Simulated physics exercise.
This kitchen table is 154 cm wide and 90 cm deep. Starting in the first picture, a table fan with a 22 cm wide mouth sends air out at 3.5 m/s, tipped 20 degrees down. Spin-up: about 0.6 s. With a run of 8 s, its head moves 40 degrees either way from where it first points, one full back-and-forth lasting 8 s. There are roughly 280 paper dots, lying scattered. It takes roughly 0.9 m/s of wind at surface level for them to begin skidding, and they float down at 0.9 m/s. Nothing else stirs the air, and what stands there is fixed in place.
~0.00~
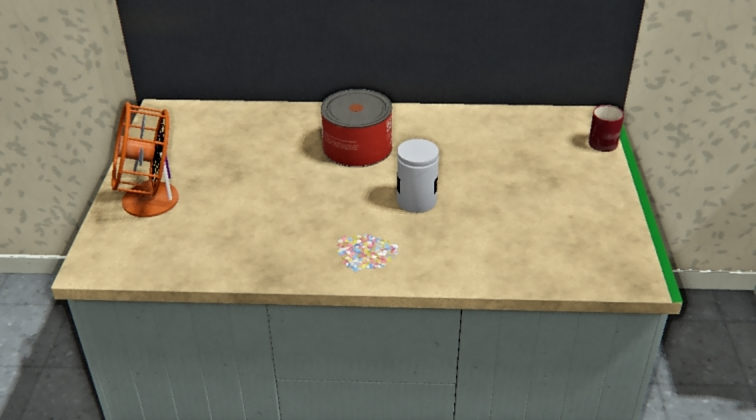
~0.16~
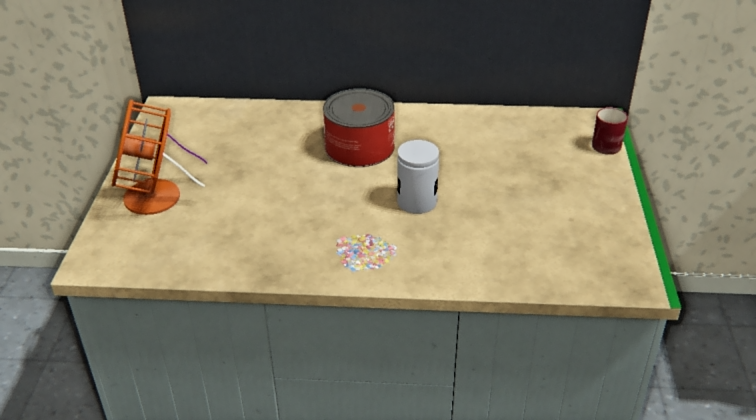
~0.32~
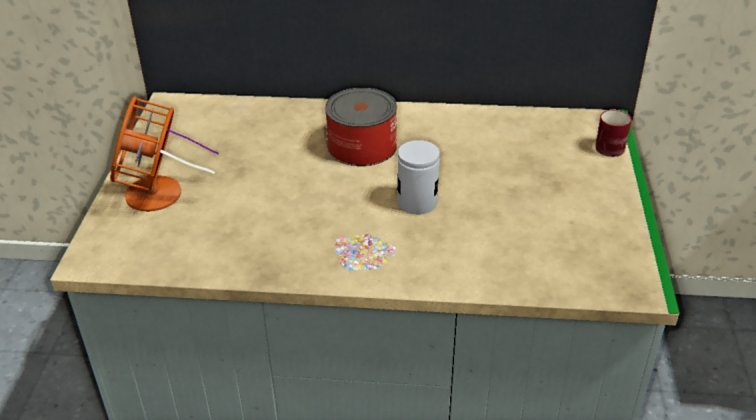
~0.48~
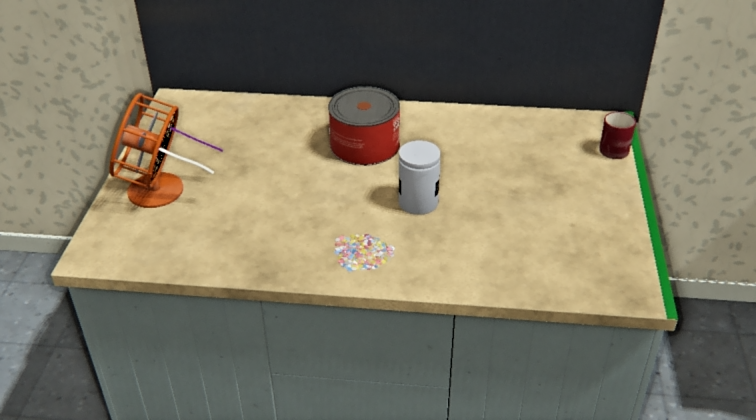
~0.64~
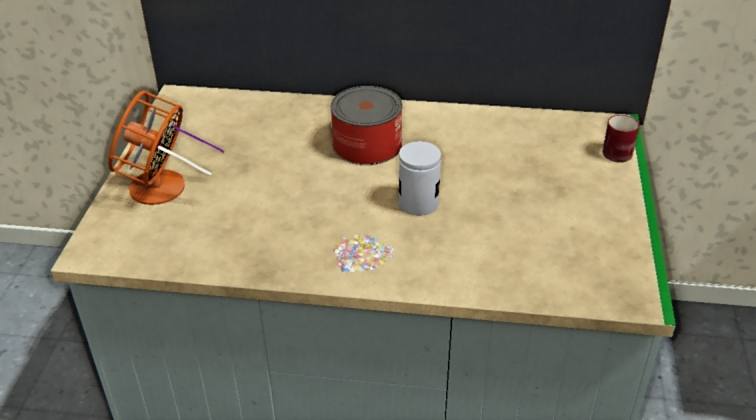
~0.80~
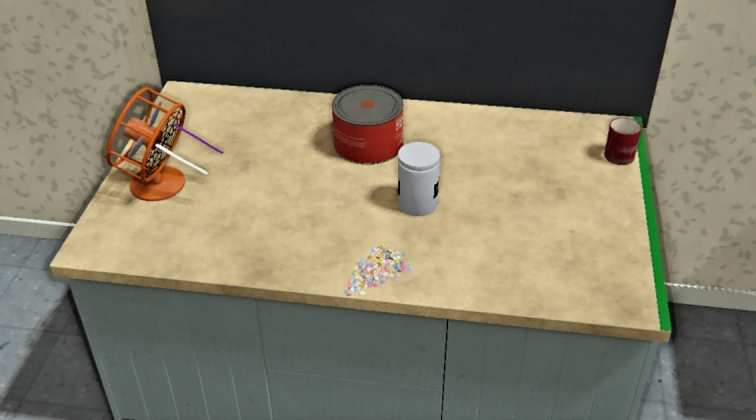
Orange fan with fluttering ribbons turning towards the front of a kitchen table, pale paper dots lying still, then shifting and spreading.
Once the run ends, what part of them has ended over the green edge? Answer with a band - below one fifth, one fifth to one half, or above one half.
The band is below one fifth.
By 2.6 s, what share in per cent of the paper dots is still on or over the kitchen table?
It should be roughly 0 % by then.
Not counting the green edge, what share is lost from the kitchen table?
Around 100 % of them.
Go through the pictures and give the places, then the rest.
In the first picture, the middle of the paper dots is near (366, 250), none has stirred yet and the mouth of the table fan is at (140, 150).
In the second picture, the middle of the paper dots is near (365, 250), none has stirred yet and the green edge is centred on (647, 194).
In the third picture, the middle of the paper dots is near (363, 250), none has stirred yet, the top of a jar is at (419, 152) and the top of a large tin is at (361, 106).
In the fourth picture, the middle of the paper dots is near (363, 250), none has stirred yet and the head of the table fan has turned about 15 degrees towards the front.
In the fifth picture, the middle of the paper dots is near (361, 251) and about 5 % have left their places.
In the sixth picture, the middle of the paper dots is near (379, 268), the farthest in sight from the table fan is at (409, 270), about 90 % have left their places and the head of the table fan has turned about 24 degrees towards the front.
After 1.6 s, 0 % are still on the top, 0 % are over the green edge.
After 2.6 s, 0 % are still on the top, 0 % are over the green edge.
After 4.4 s, 0 % are still on the top, 0 % are over the green edge.
After 8.0 s, at the end, 0 % are over the green edge.
